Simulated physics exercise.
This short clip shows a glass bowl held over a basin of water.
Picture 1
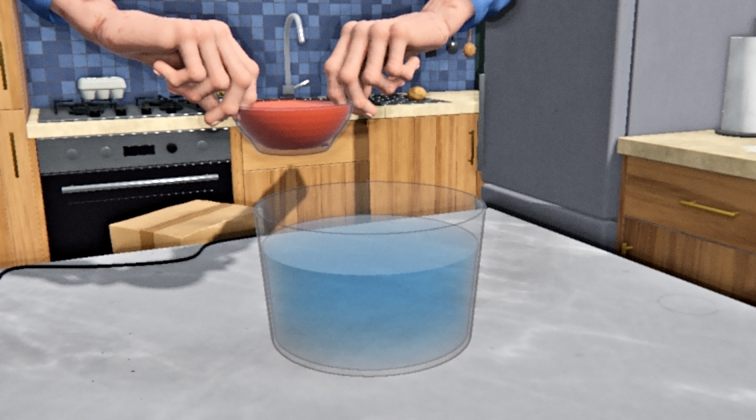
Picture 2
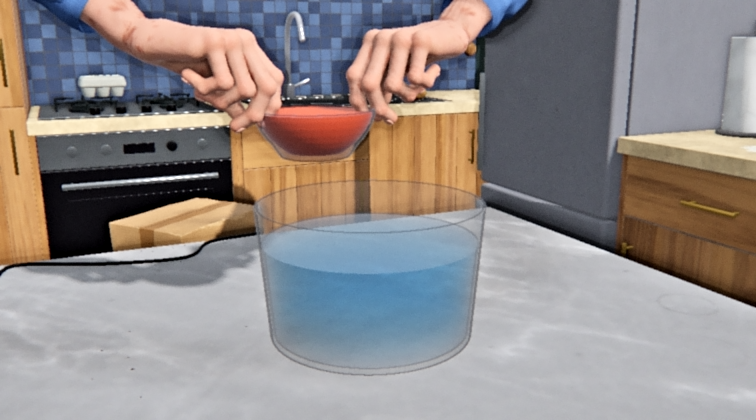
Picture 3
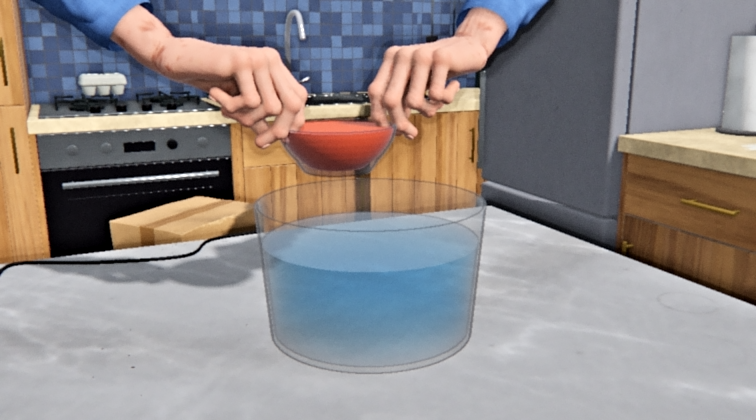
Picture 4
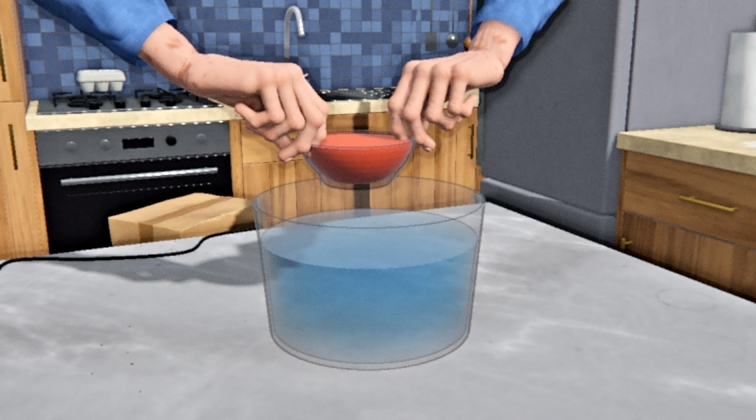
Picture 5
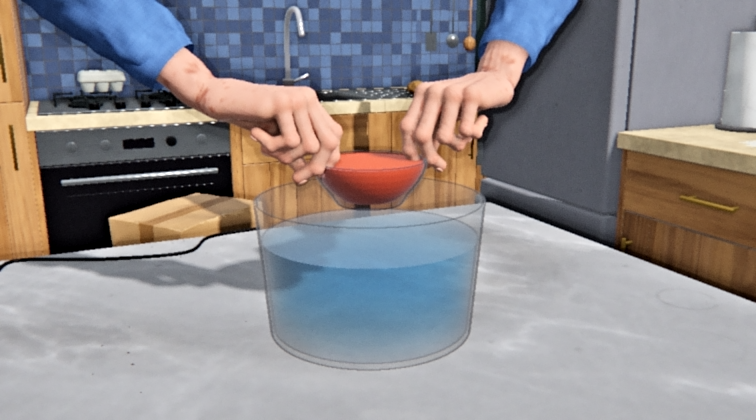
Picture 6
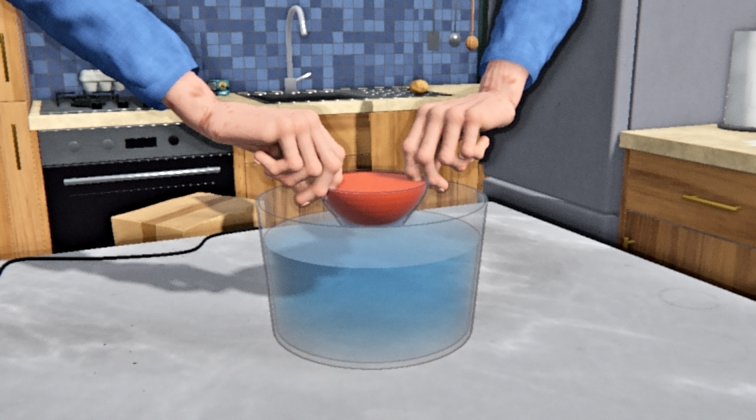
In a kitchen, two hands lower a glass bowl of red contents toward a water basin.
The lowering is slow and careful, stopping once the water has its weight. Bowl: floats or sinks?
Sunk.
Shortly, the bowl dips into the water.
Then, water pours in over its rim.
At the finish, the bowl lies on the bottom.
